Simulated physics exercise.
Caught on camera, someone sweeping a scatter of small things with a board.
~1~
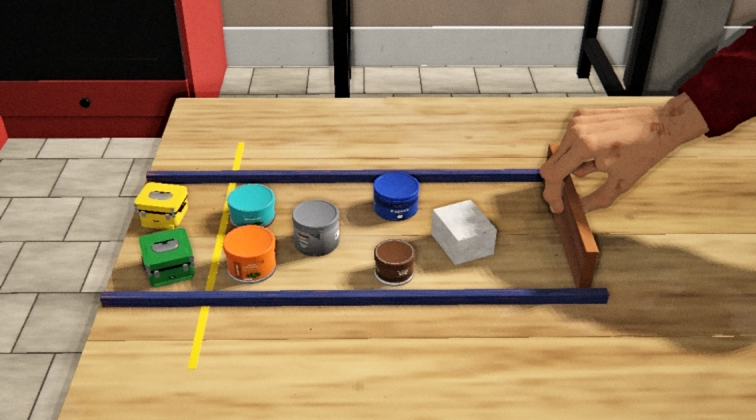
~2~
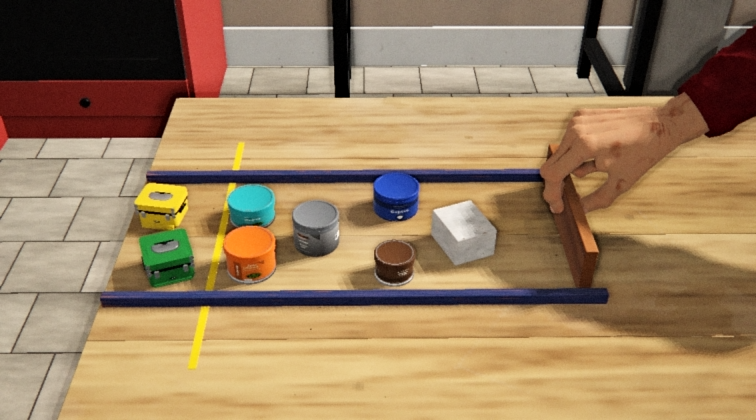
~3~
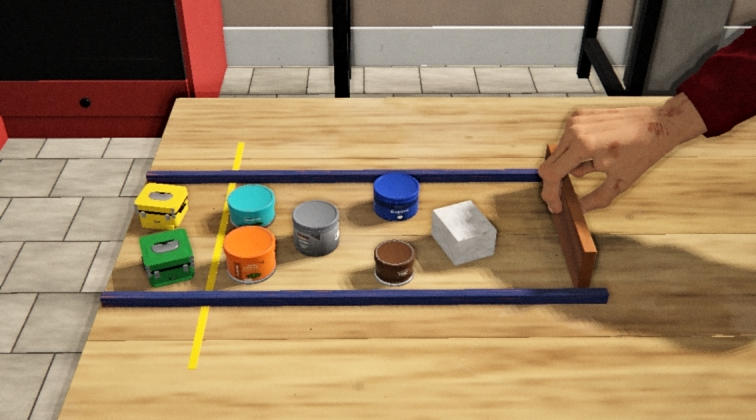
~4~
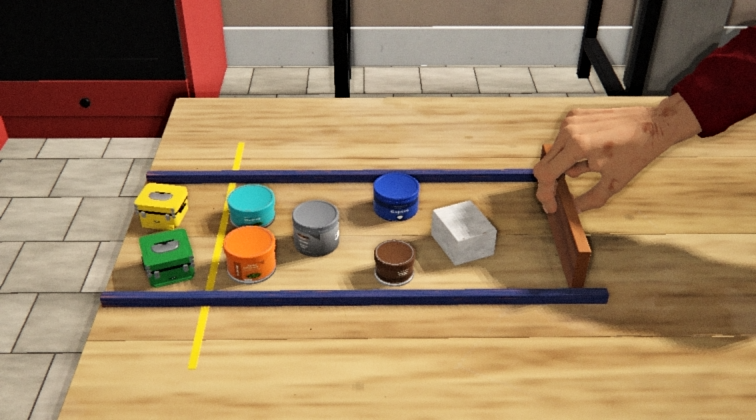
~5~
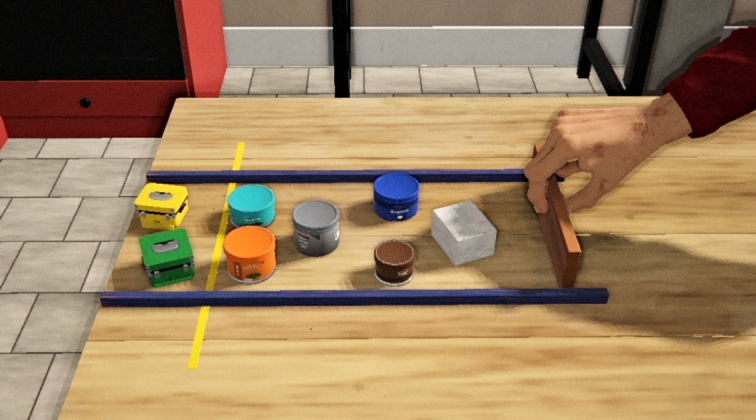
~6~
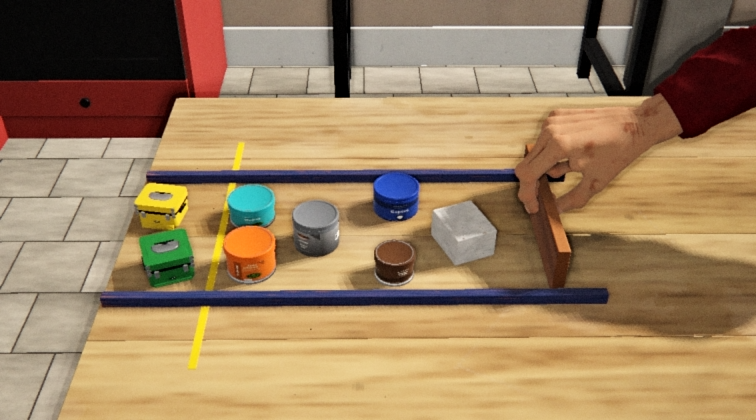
A hand held a wooden board upright at the right end of a table, then slid it slightly left toward a white block and some small colourful containers, which all stayed still.
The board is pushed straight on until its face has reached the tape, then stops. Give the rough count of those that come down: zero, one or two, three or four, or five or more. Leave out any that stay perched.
As it turns out, the number that fall off is one or two.
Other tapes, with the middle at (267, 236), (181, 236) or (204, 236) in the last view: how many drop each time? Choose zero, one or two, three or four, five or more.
In that order: None; more than four; 1 or 2.
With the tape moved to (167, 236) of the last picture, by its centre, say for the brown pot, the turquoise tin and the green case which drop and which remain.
The brown pot stays on; the turquoise tin goes over; the green case drops off.
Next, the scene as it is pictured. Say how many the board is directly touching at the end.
In contact: 3.
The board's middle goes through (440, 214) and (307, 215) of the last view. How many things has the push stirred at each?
1 and 6.
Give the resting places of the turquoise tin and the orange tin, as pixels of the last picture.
First (158, 201), then (147, 257).
A little later, none off yet; yellow case at rest near (163, 207); green case at rest near (168, 259); turquoise tin at rest near (252, 208).
When it is over, the number that fall off is one or two; down, green case and yellow case.
